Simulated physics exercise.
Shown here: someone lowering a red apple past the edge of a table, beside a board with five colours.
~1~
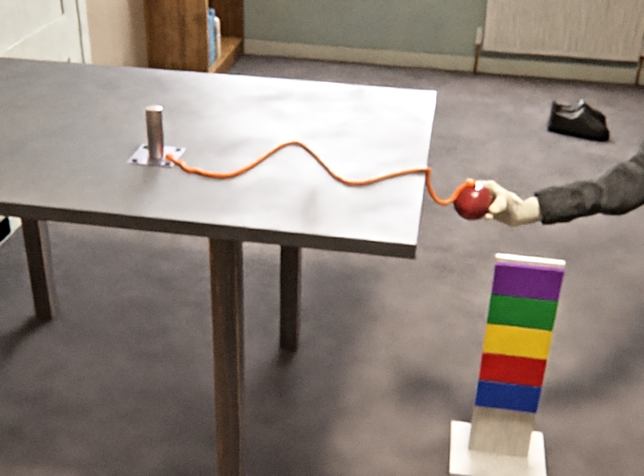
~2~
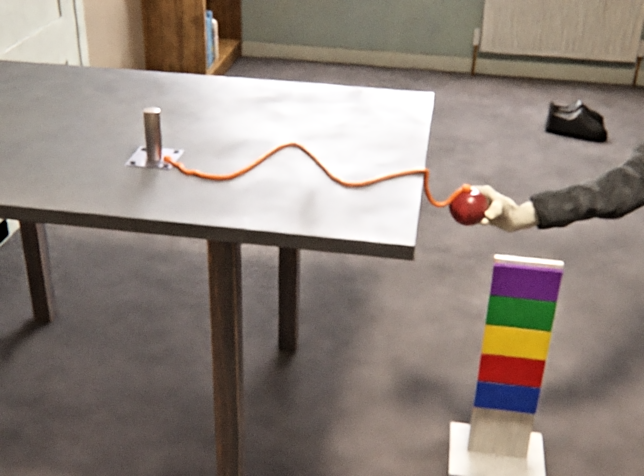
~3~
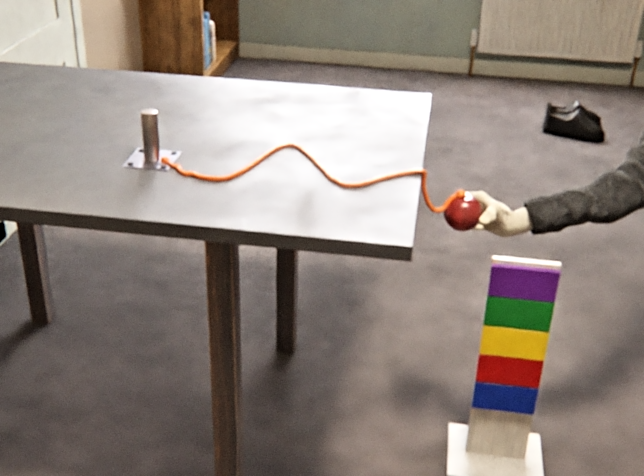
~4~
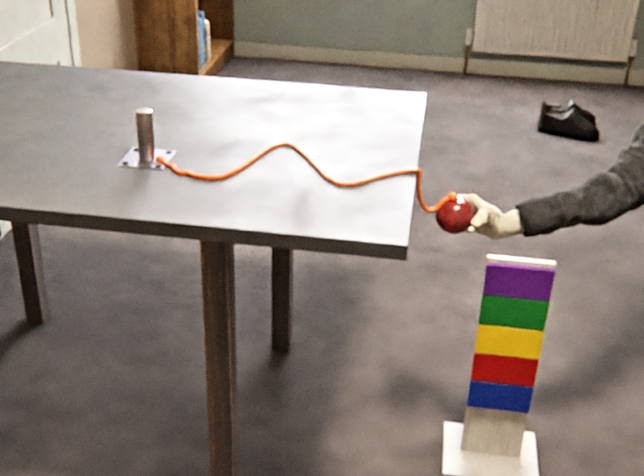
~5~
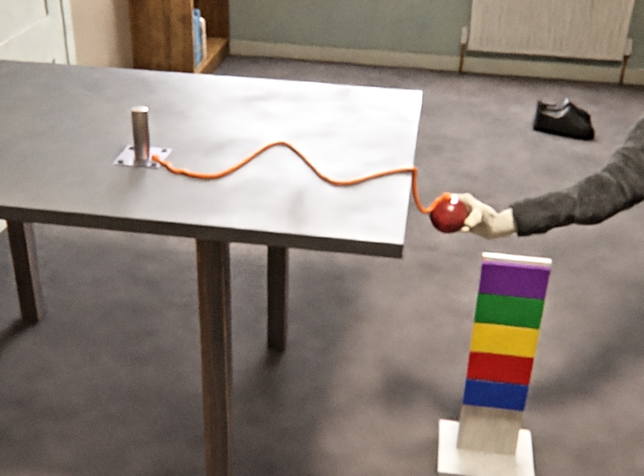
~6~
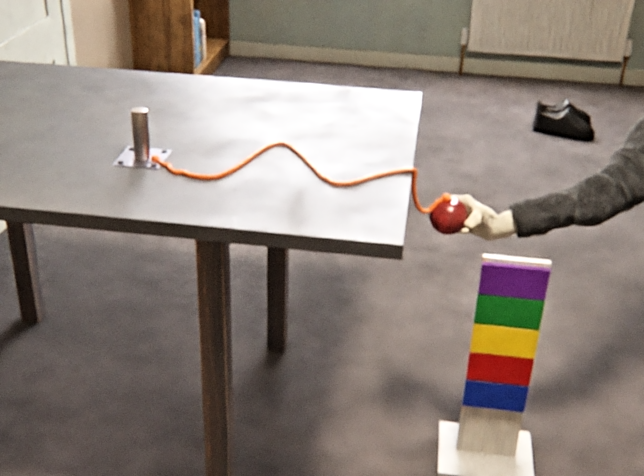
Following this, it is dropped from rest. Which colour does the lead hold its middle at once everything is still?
The lead holds its middle at red.
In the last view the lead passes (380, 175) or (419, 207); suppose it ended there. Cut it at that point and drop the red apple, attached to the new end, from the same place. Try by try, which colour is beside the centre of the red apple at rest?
Purple; yellow.
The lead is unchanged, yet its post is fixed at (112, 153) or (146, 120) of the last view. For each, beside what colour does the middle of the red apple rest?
Try one - yellow; try two - yellow.
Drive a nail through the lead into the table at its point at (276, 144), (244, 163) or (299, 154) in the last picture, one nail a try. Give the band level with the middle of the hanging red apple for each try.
Green, then yellow, then green.
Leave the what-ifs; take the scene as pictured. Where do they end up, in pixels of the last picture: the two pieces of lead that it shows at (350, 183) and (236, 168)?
To (408, 227) for the first and to (269, 162) for the second.
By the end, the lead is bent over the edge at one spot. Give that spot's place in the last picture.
The point sits close to (313, 167).
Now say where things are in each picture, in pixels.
Red apple (472, 202); purple (527, 283); green (522, 313); yellow (517, 342); red (512, 370); blue (508, 397), in the first frame.
Red apple (468, 207); lead through (188, 173) (255, 164) (304, 148) (340, 180) (417, 171), in the second frame.
Red apple (463, 213), in the third frame.
Red apple (454, 215); lead through (181, 173) (247, 164) (297, 149) (332, 180) (409, 171), in the fourth frame.
Red apple (449, 215), in the fifth frame.
Red apple (449, 216); lead through (176, 173) (243, 163) (293, 148) (328, 180) (405, 171), in the sixth frame.
Soon after, apple near (430, 333); level with yellow.
After that, apple near (374, 356); level with red.
And then, apple near (409, 362); level with red.
In the end, apple near (394, 364); level with red. Its centre hangs level with the red band.
